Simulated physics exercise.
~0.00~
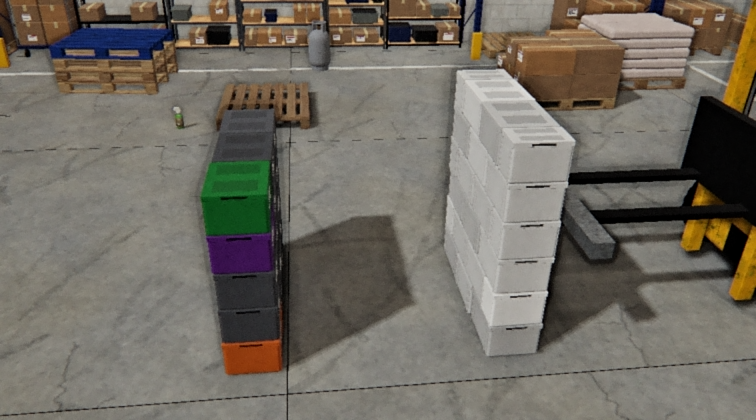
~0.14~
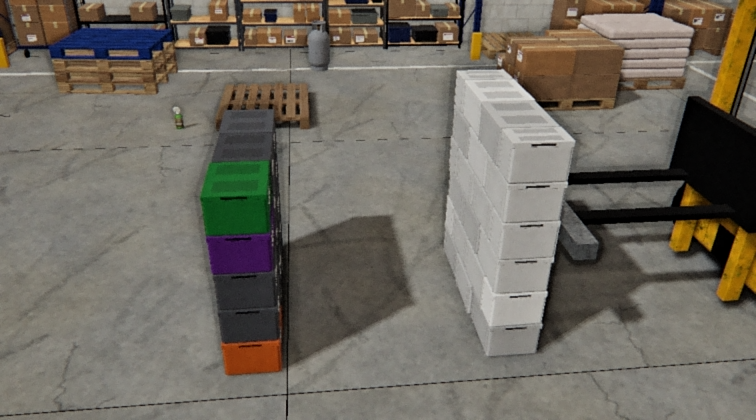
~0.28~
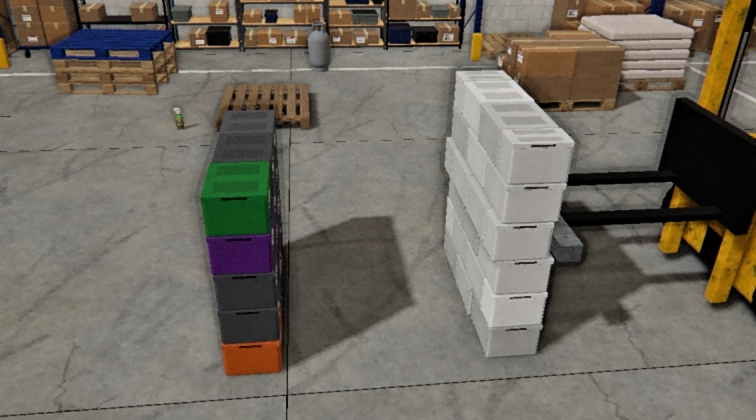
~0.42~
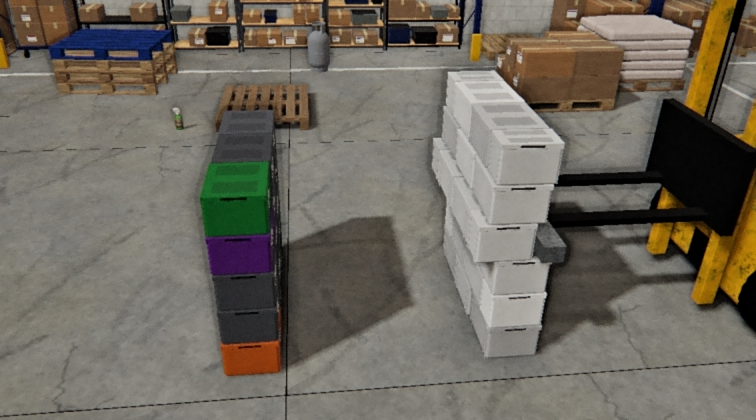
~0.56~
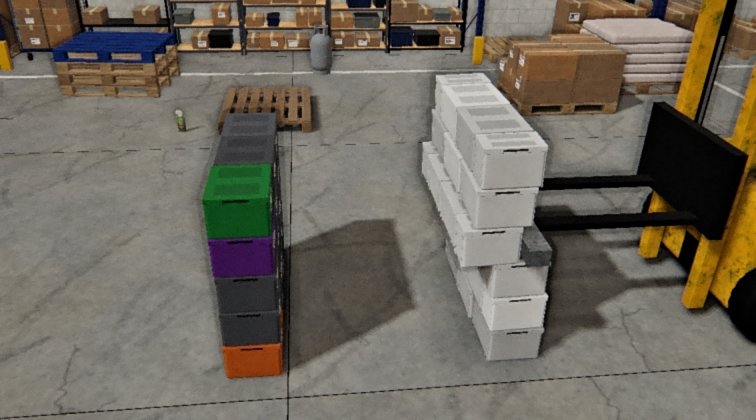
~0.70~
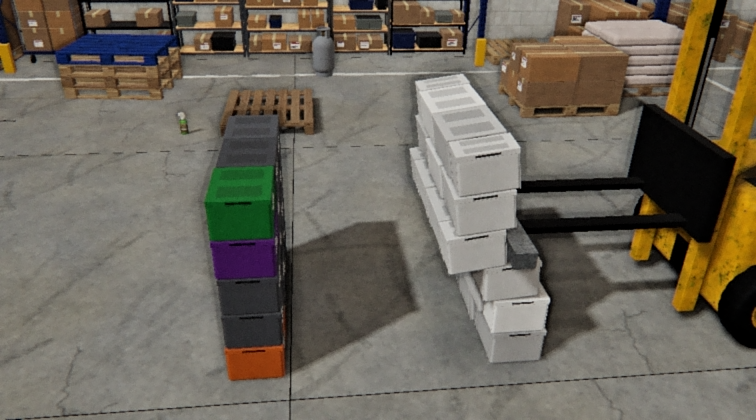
In a warehouse, a yellow forklift with a beam across its forks moves left into a wall of stacked white totes, shoving its upper rows leftward over the lower ones, while the facing stack of coloured totes stays still.
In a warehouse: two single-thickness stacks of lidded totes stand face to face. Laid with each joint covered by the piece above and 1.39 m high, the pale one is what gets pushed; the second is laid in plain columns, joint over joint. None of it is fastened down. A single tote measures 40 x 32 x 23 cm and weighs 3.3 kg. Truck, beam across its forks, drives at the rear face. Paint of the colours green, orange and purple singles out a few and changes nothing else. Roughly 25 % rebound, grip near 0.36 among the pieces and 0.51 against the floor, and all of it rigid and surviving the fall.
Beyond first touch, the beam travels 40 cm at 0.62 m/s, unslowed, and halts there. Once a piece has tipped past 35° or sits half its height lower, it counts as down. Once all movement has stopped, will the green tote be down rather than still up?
No, it keeps its place.
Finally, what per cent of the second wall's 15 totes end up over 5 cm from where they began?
0 %.
Around 0.80 s, 0 of the pale wall down; none of the 15 totes of the second wall down; green tote unmoved.
Around 0.98 s, 11 of the pale wall down; none of the 15 totes of the second wall down; green tote unmoved.
Around 1.50 s, 11 of the pale wall down; none of the 15 totes of the second wall down, 3 disturbed; green tote unmoved.
Finally (2.4 s), 11 of the pale wall down; none of the 15 totes of the second wall down, 3 disturbed; green tote unmoved; purple tote unmoved; orange tote displaced 28 mm. Seen by the last camera, middles, green tote near (242, 203), purple tote near (246, 241).
